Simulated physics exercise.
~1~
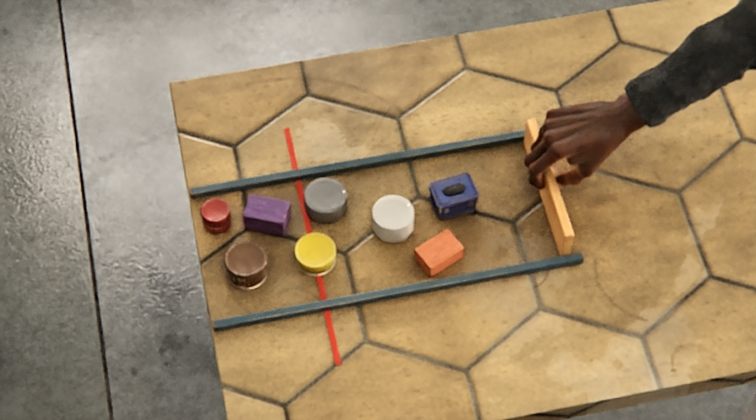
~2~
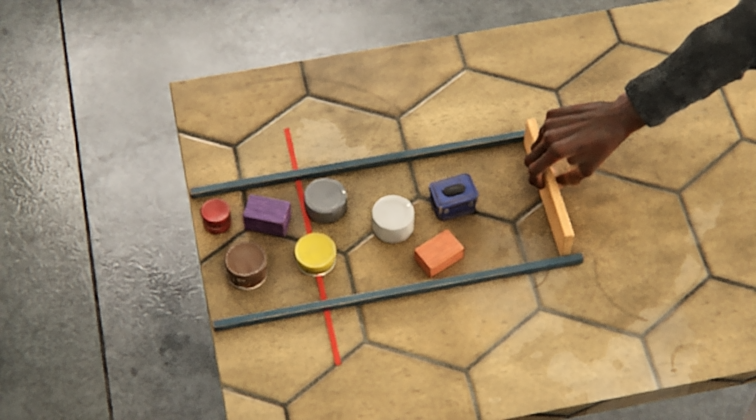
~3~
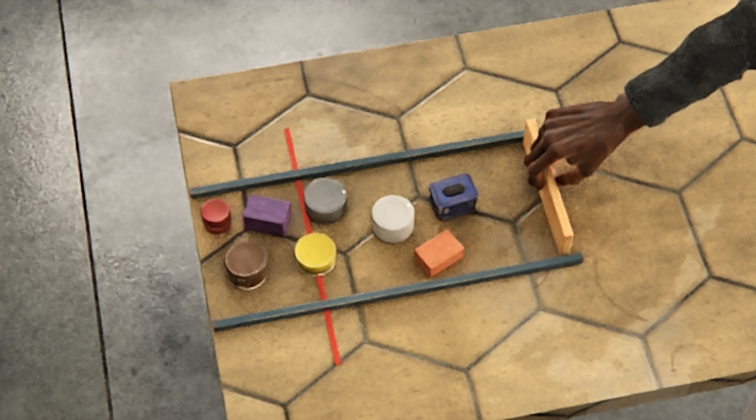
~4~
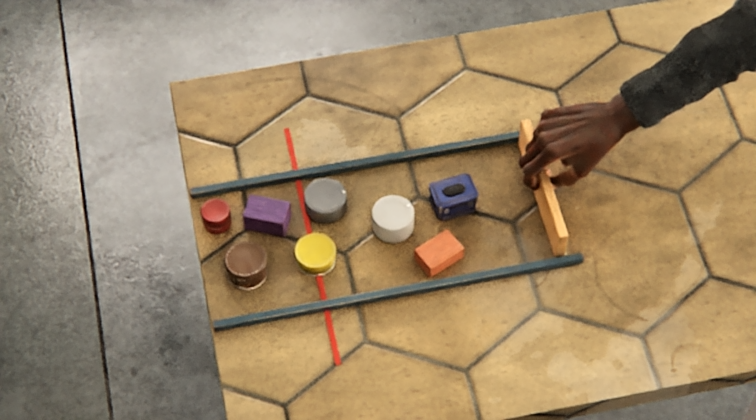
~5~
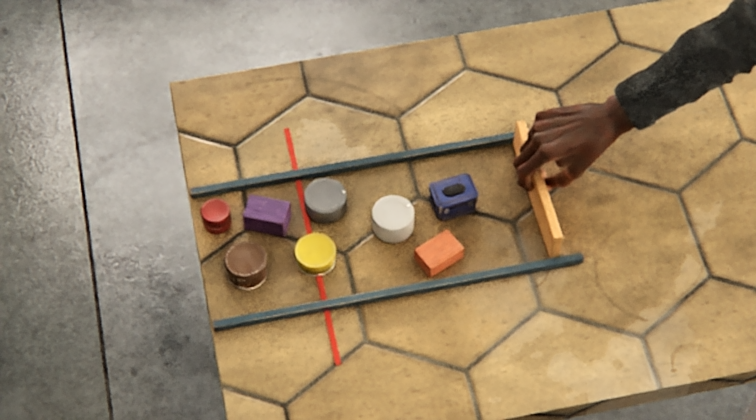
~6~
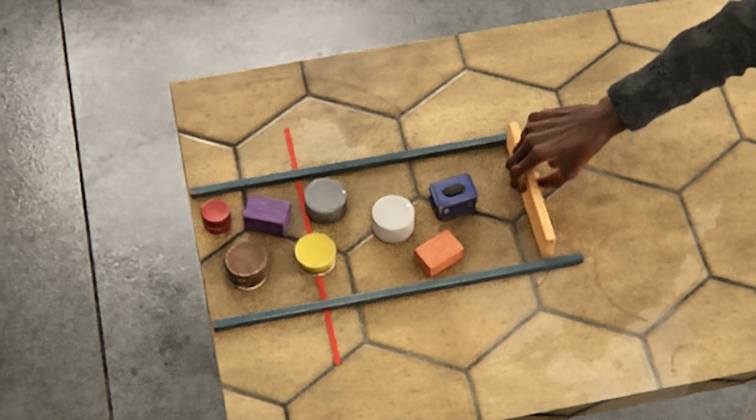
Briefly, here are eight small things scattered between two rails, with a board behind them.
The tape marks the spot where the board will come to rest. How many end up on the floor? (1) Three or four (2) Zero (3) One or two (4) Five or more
The answer is 2.
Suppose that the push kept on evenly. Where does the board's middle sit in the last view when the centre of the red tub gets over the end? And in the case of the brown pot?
I'd say about (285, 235) for the first one and about (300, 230) for the second.
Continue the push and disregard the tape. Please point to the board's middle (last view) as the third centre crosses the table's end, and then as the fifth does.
First: Around (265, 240). Next: Around (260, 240).
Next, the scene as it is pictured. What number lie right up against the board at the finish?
The number is 3.
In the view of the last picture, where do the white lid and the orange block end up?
The white lid settles near (252, 254); as for the orange block, near (298, 272).
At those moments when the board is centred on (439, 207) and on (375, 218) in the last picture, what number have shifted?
The count is 3 at the first point and 5 at the second.
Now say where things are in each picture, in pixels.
The first picture shows red tub (216, 216); brown pot (246, 266); purple block (267, 215); board (548, 187); tape (311, 241).
The second picture shows brown pot (246, 266); white lid (393, 219).
The third picture shows purple block (267, 216); grey lid (326, 201).
The fourth picture shows red tub (216, 216); blue case (453, 197).
The fifth picture shows brown pot (246, 266); yellow pot (316, 255).
The sixth picture shows red tub (216, 216); brown pot (246, 266); purple block (267, 216); board (530, 190); tape (311, 241).
Early on, none off yet; red tub at rest near (216, 216); brown pot at rest near (246, 266); purple block at rest near (267, 216).
Finally, the number that fall off is zero.
